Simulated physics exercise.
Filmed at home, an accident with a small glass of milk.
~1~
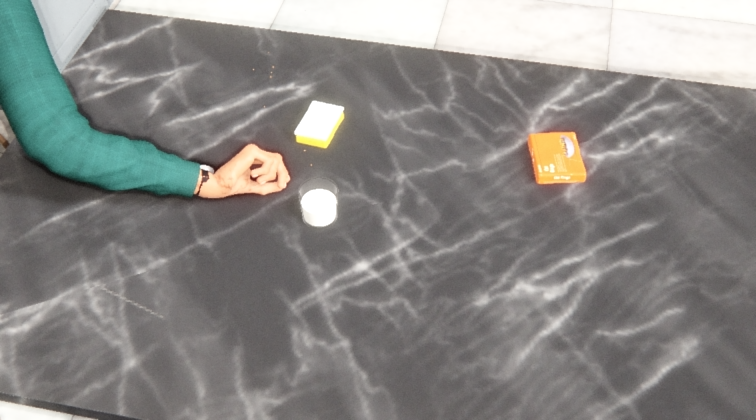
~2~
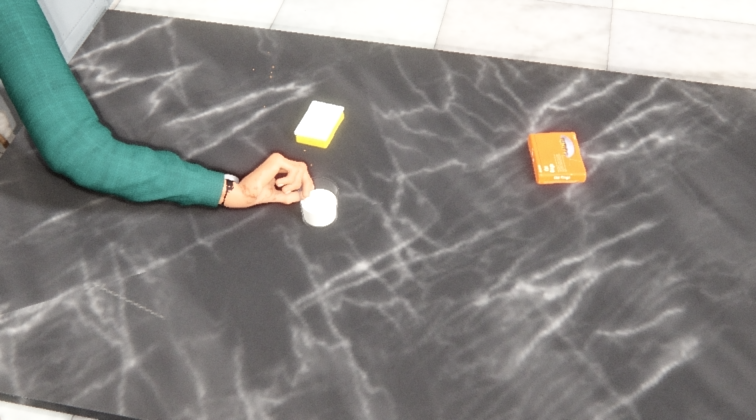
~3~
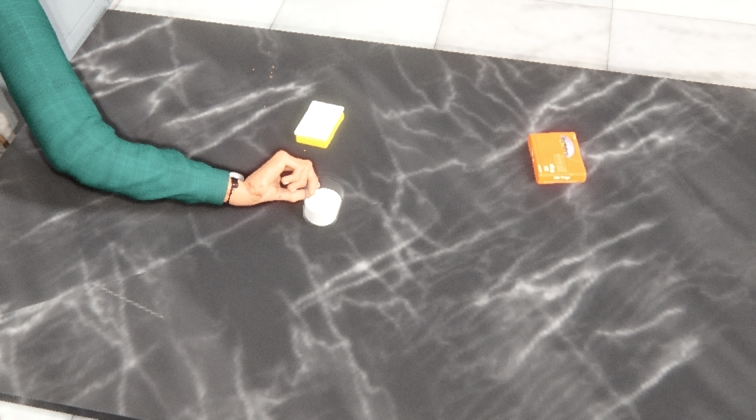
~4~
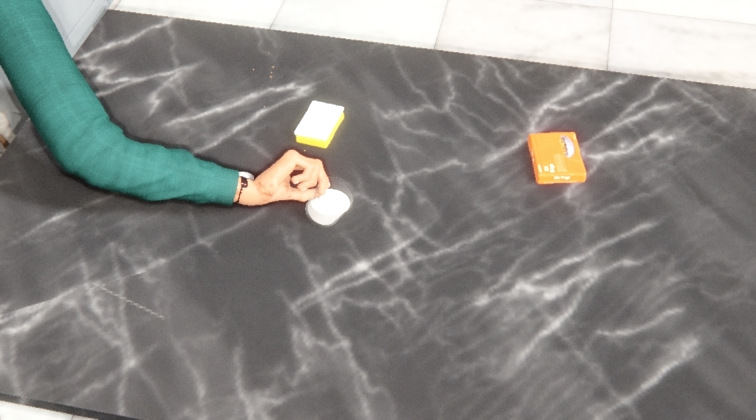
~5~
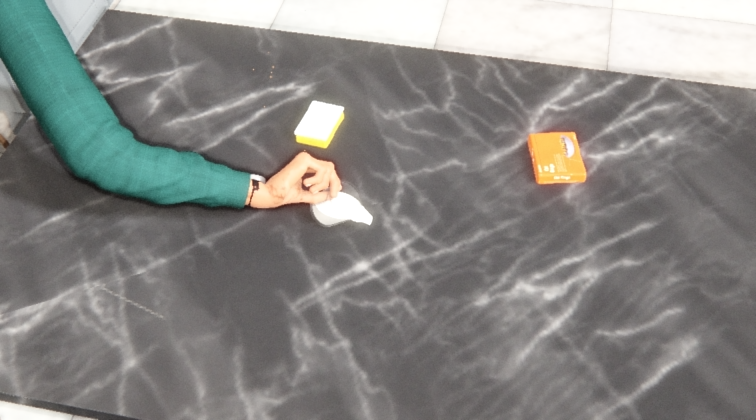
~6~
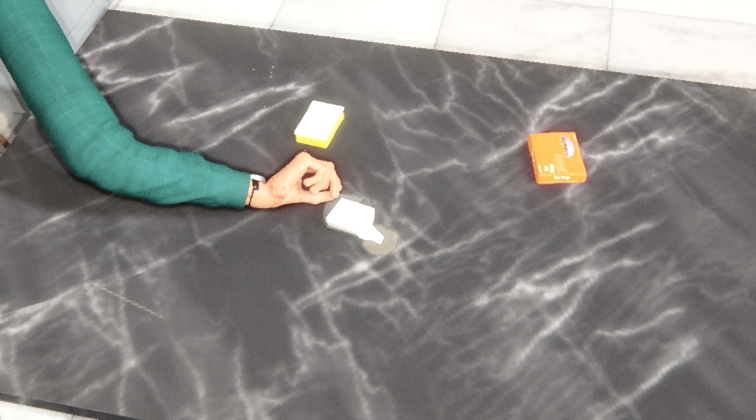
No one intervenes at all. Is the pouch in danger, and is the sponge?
Take the pouch: It is left dry. Take the sponge: It is left dry.
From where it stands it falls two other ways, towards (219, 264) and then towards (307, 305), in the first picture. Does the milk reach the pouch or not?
For the first try it is missed; for the other it is missed.
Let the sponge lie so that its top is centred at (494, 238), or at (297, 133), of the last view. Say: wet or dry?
Case 1 - it is touched; case 2 - it is not touched.
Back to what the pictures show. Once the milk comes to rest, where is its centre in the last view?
The centre comes to rest around (485, 283).
Next, the puddle covers about as much as a plate; the pouch is clear of it; the sponge is clear of it.
Finally, the puddle covers about as much as a plate; the pouch is clear of it; the sponge is clear of it.
